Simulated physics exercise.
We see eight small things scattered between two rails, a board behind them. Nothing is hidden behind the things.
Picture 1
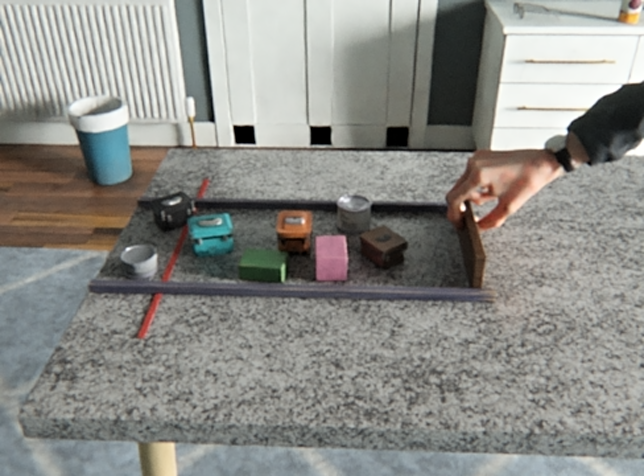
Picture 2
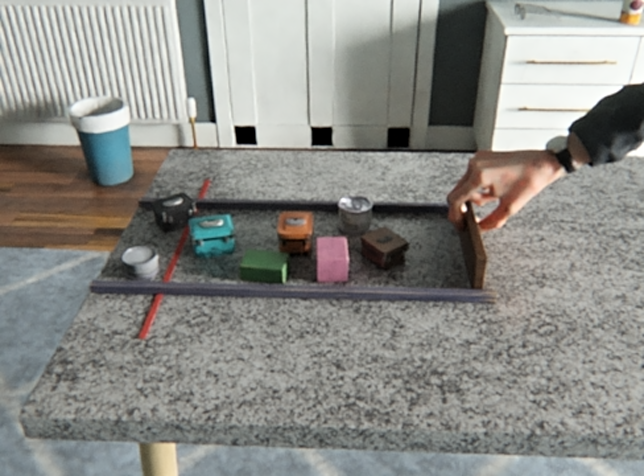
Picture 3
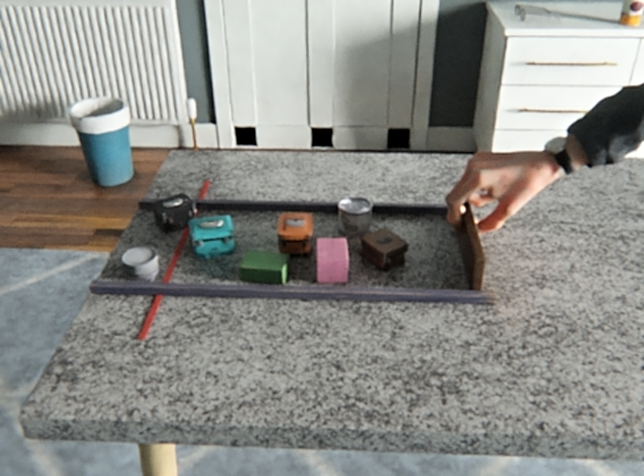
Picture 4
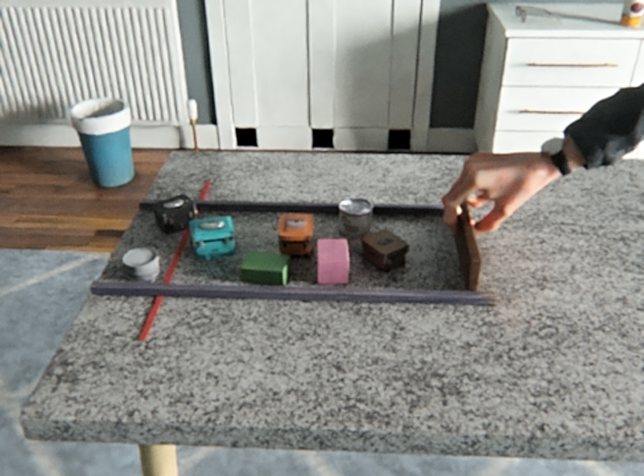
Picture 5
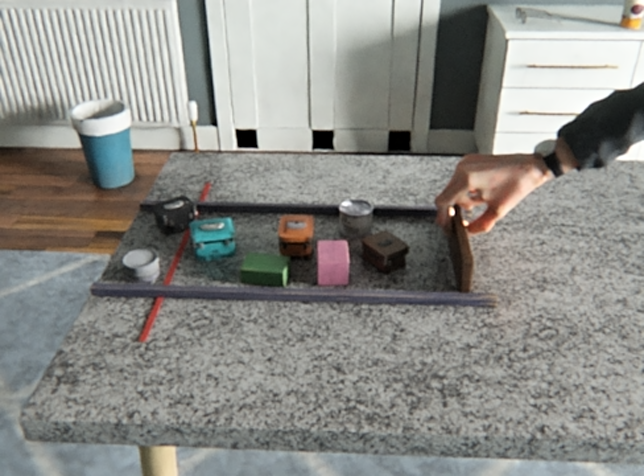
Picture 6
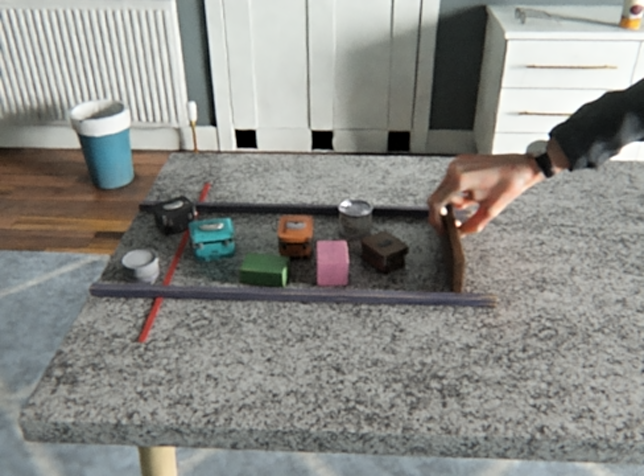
A hand slides a brown board slightly left between two rails toward eight small objects.
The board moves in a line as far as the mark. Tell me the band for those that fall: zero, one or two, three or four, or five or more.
In the end the number that fall off is one or two.
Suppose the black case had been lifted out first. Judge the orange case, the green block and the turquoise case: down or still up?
The orange case does not fall, the green block remains up, the turquoise case is lost.
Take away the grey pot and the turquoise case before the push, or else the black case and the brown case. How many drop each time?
0 in the first case, 1 in the second.
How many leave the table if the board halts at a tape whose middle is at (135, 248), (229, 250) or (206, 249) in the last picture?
Try by try, 5, 0 and 0.
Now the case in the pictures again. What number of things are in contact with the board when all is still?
It touches 3.
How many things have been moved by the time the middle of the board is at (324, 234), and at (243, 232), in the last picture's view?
First 5, then 7.
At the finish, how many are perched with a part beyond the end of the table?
It comes to 2.
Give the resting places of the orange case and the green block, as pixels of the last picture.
First (136, 232), then (109, 270).
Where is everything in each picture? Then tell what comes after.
In the first picture, grey pot (140, 262); black case (173, 211); turquoise case (211, 235); board (468, 233); tape (180, 244).
In the second picture, black case (174, 213); white tin (355, 215).
In the third picture, turquoise case (212, 236); green block (265, 267).
In the fourth picture, grey pot (142, 265); board (464, 235).
In the fifth picture, black case (175, 216); pink block (332, 262).
In the sixth picture, grey pot (141, 266); black case (175, 216); turquoise case (213, 239); board (449, 237); tape (181, 248).
Soon after, none off yet; grey pot at rest near (141, 266); black case at rest near (175, 216); turquoise case at rest near (213, 239).
Then, none off yet; grey pot at rest near (141, 266); black case at rest near (175, 216); turquoise case moved about its own width near (177, 236).
At rest, the number that fall off is one or two; fallen, turquoise case and grey pot.
